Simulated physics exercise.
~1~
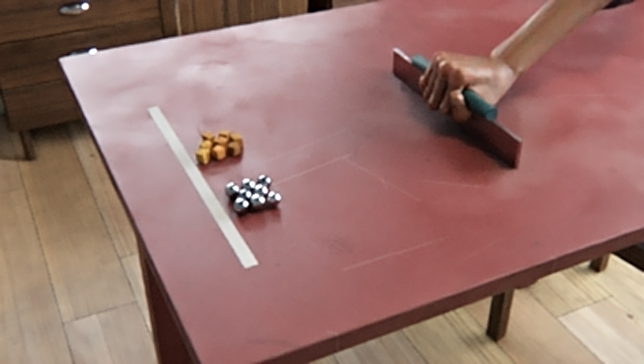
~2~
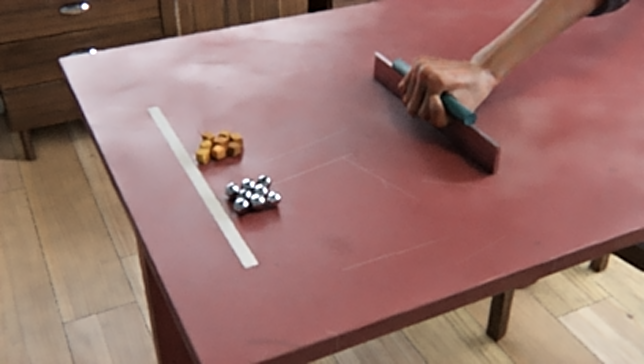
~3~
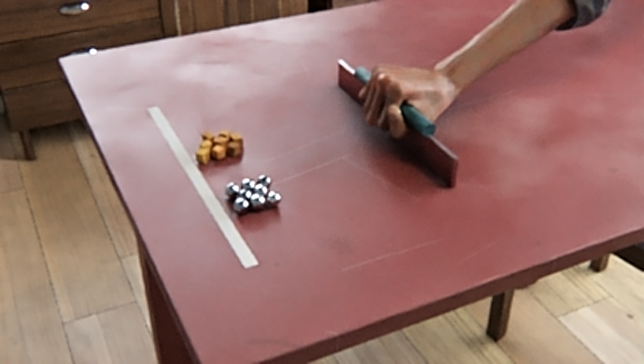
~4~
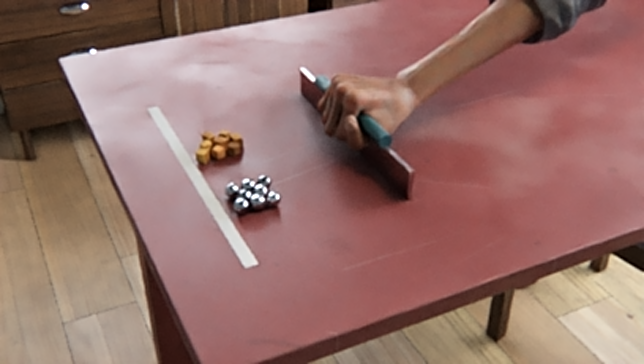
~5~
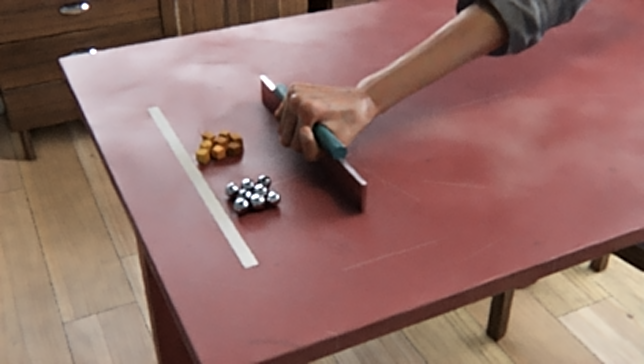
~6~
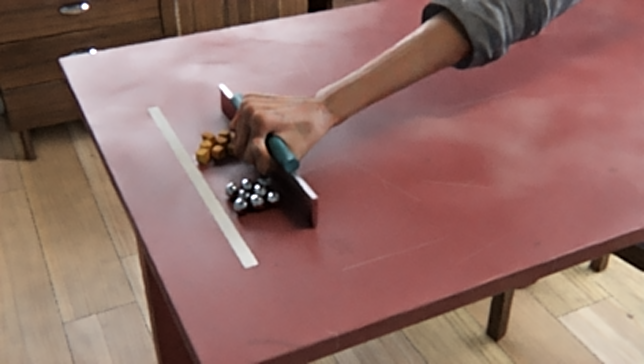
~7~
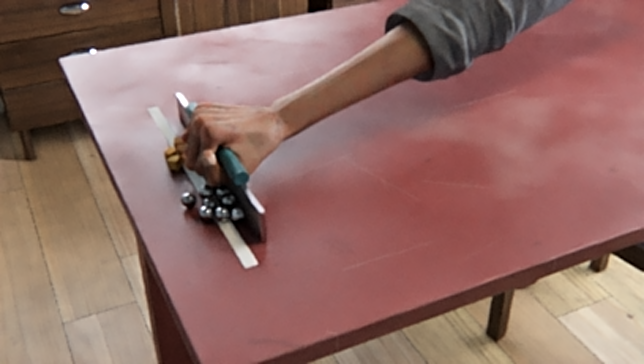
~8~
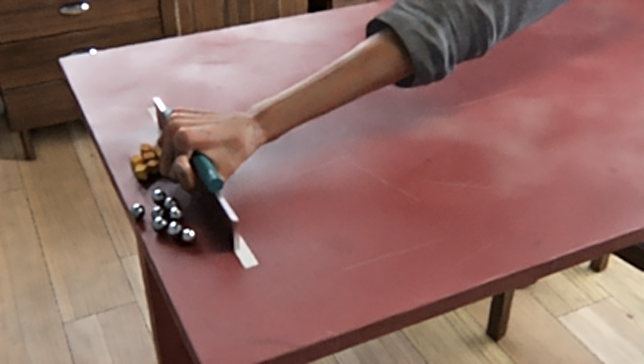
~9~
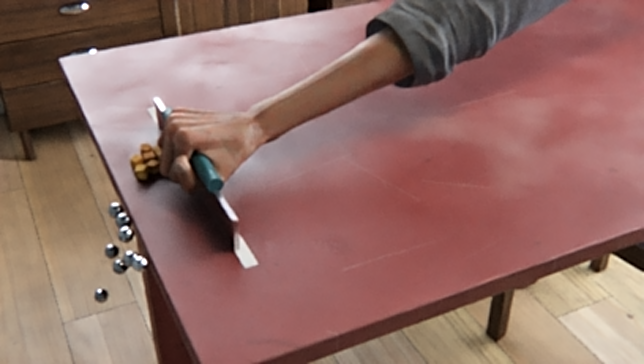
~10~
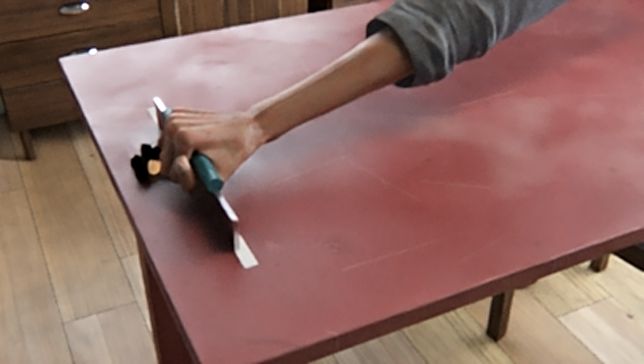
On a red table, a hand-pushed scraper sends silver balls over the edge, leaving golden pieces.
